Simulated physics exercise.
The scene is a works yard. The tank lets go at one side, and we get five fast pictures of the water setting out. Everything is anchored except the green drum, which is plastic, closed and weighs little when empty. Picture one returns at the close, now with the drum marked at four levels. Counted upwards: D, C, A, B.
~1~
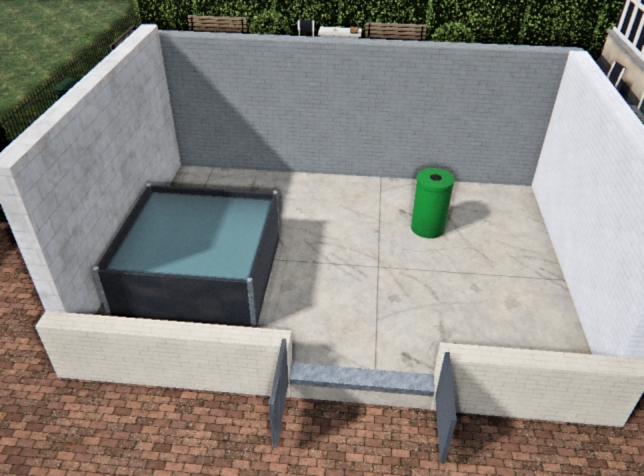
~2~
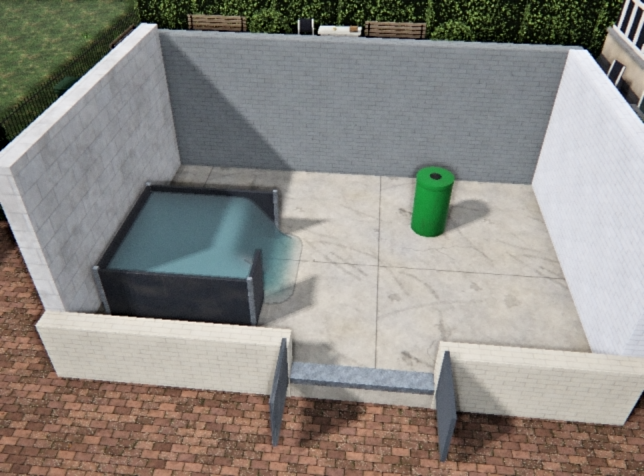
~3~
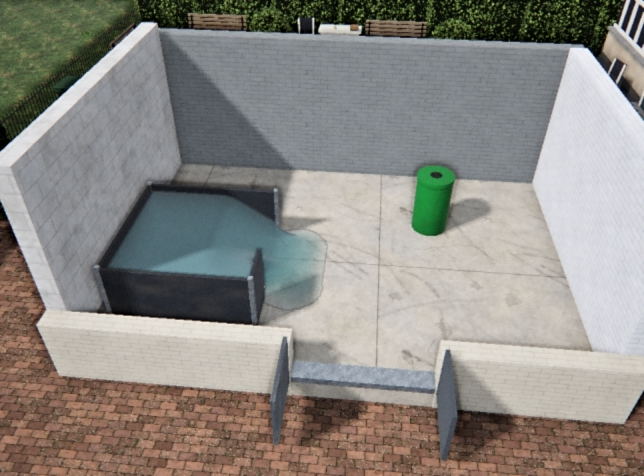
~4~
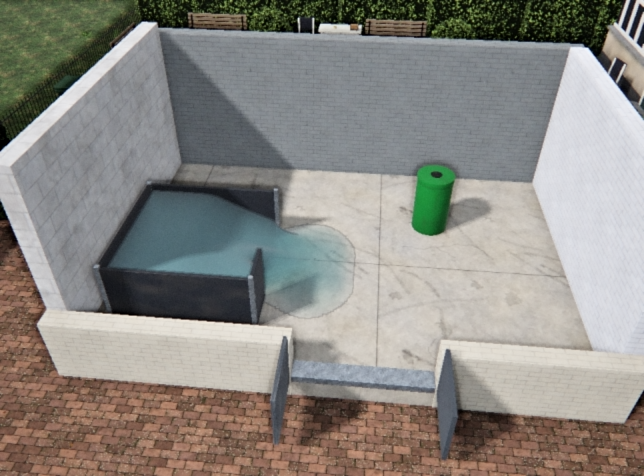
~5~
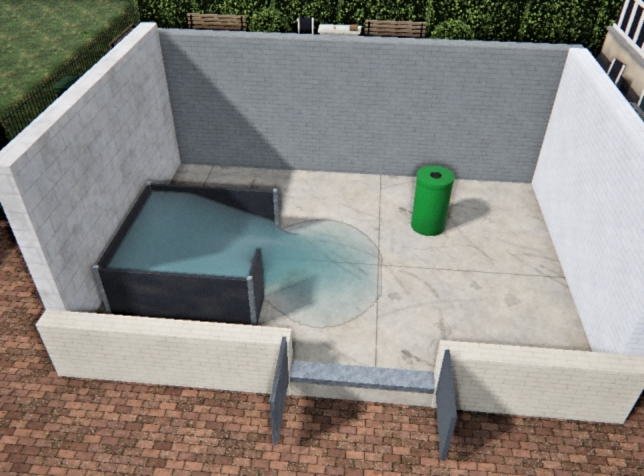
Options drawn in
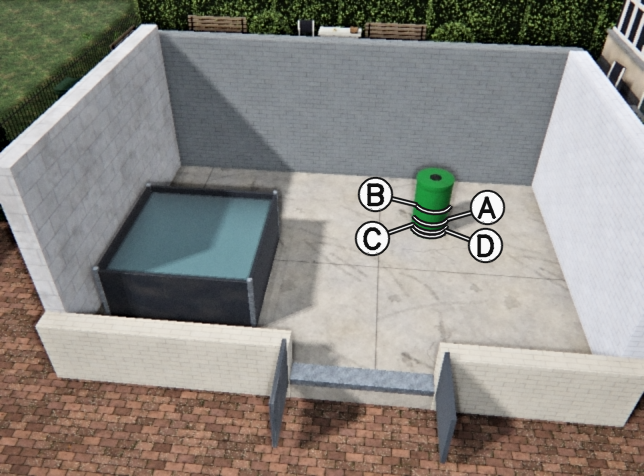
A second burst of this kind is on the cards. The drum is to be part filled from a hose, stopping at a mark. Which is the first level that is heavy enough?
B will do.
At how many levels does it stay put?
One of them.
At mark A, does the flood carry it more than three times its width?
No, less.
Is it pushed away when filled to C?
Yes, that goes wrong.
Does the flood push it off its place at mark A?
Yes, that goes wrong.
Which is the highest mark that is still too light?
Here it is mark A.
On the marked copy, A at (431, 225); B at (433, 212); C at (430, 232); D at (429, 236); from the bottom up D, C, A, B.
If A is chosen, it is pushed about its own width away.
If B is chosen, it does not move.
If C is chosen, it is pushed about 3 times its own width away.
If D is chosen, it is pushed about 4 times its own width away.
